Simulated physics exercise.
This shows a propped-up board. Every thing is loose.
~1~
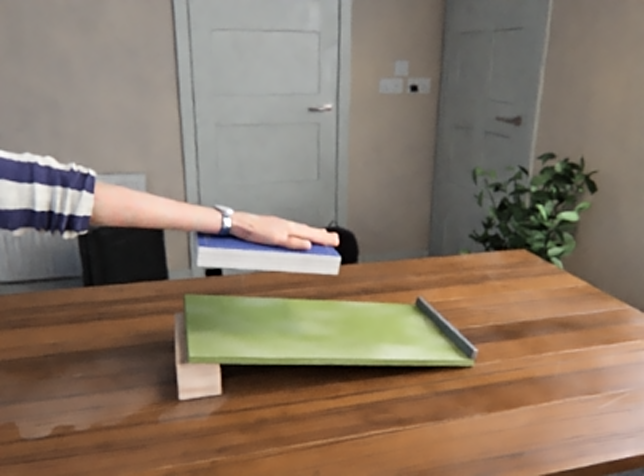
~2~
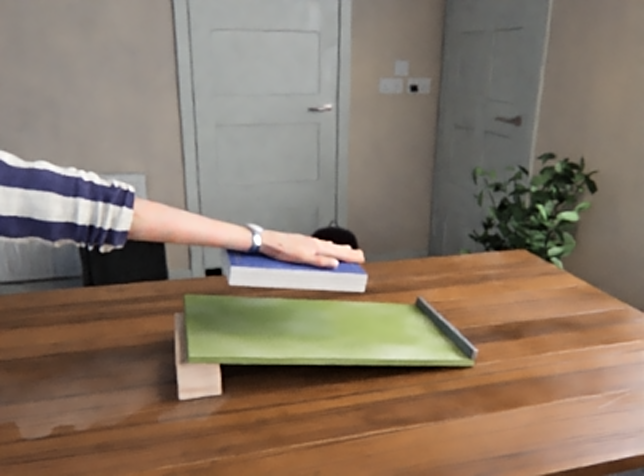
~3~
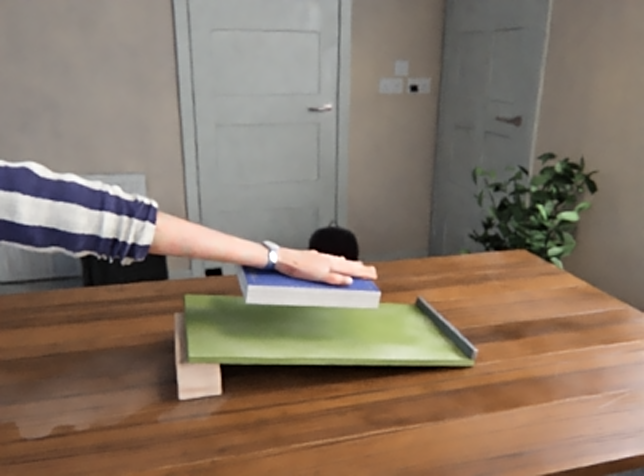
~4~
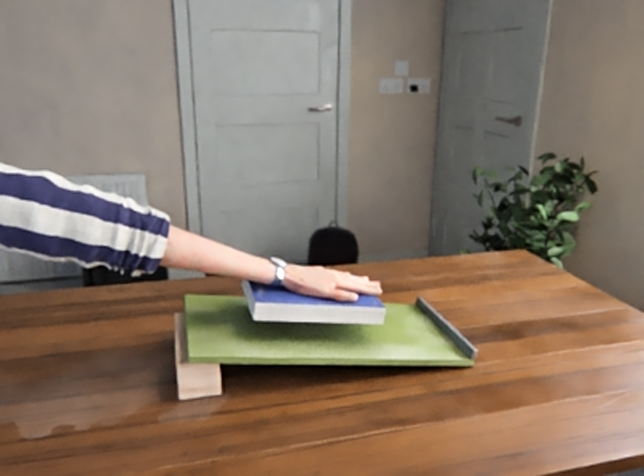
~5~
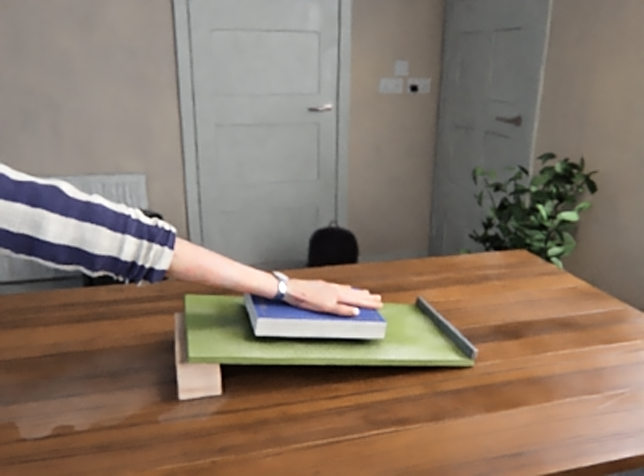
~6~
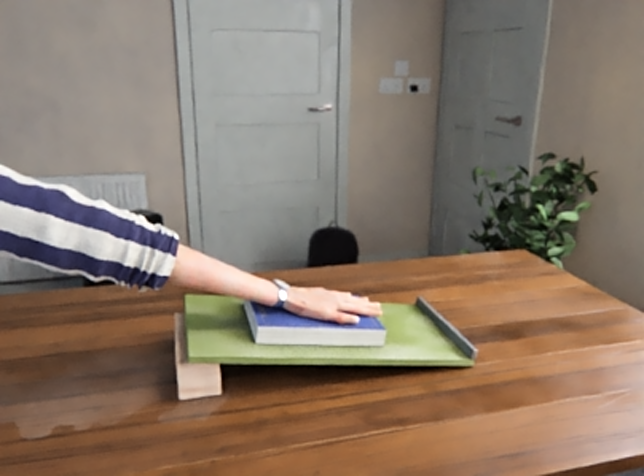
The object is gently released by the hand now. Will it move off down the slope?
Bet you it ends up where it was.
Then, 0.30 s on from there, no change.
Then, 0.70 s on from there, blue book resting near (313, 317).
In the end, it is unmoved. At the end, from the last picture's camera, blue book near (313, 317). The blue book stays where it is put.
